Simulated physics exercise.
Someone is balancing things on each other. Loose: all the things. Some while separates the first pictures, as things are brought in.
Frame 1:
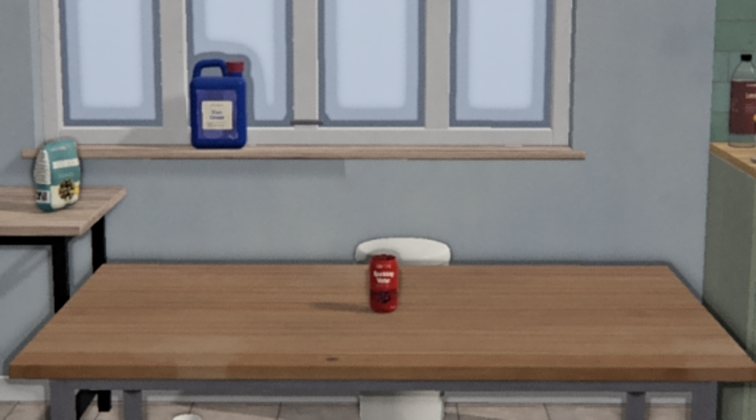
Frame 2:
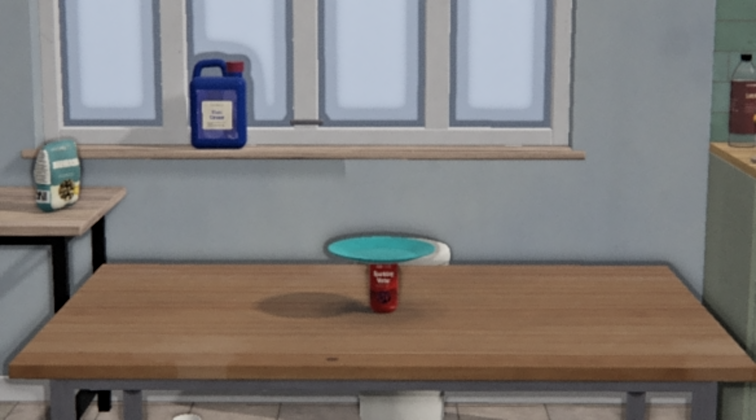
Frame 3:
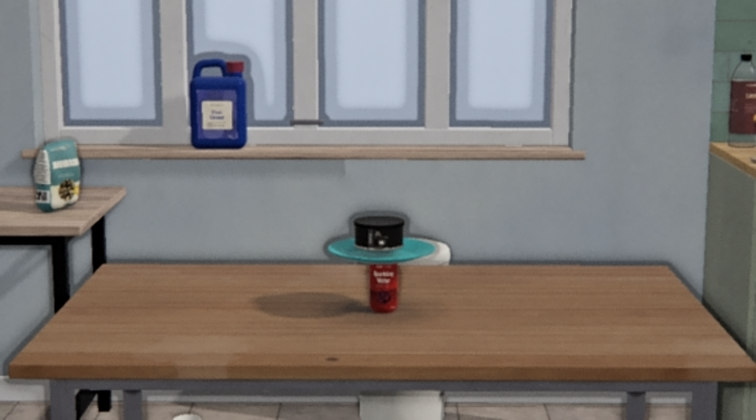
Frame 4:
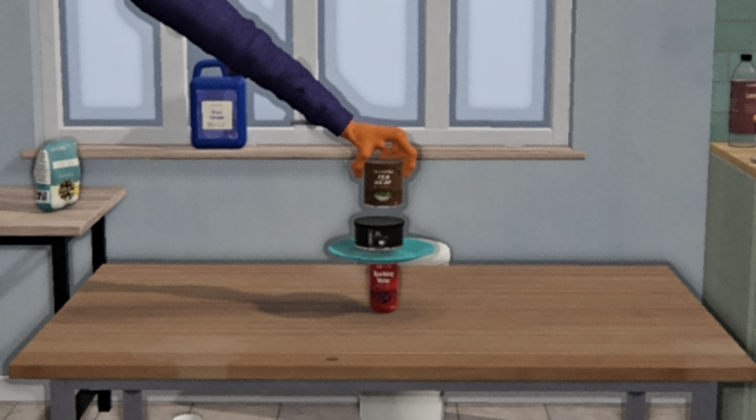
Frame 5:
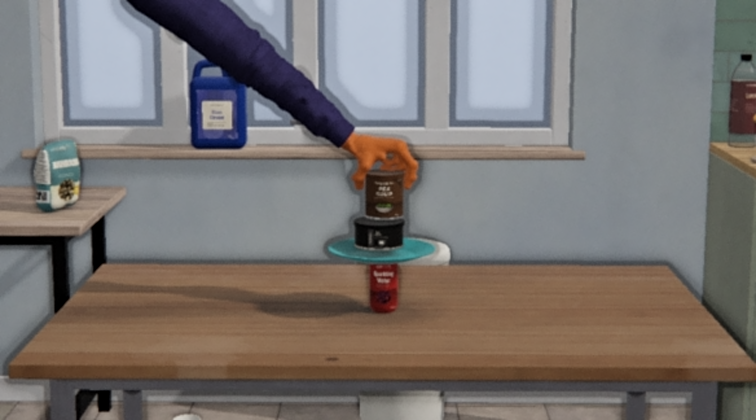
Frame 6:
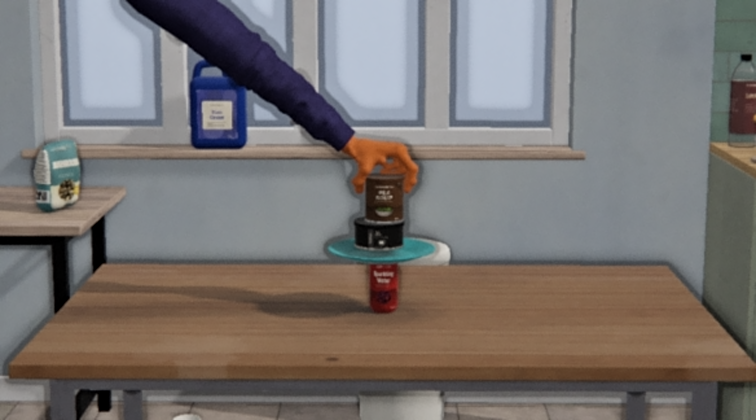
Stack growing on a wooden table, with a turquoise plate and black tub on a red can, then a hand lowering a brown pot on top.
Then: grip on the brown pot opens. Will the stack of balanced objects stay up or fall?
Secure.
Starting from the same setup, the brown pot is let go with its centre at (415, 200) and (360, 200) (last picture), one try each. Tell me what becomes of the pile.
On the first go it collapses, and on the second it remains standing.
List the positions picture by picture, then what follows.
In the first picture, the last thing is not in view yet; red can (384, 284).
In the second picture, the last thing is not in view yet; turquoise plate (382, 252).
In the third picture, the last thing is not in view yet; black tub (379, 233).
The fourth picture shows still above its spot; brown pot (383, 183); red can (384, 284).
The fifth picture shows still above its spot; brown pot (384, 195); turquoise plate (382, 252).
The sixth picture shows set down, still held; brown pot (384, 198); black tub (379, 233).
Then, 0.30 s on from there, no change.
Then, 0.90 s on from there, brown pot resting near (384, 199).
In the end, all 4 unmoved. At the end, from the last picture's camera, brown pot near (384, 199). The pile holds.
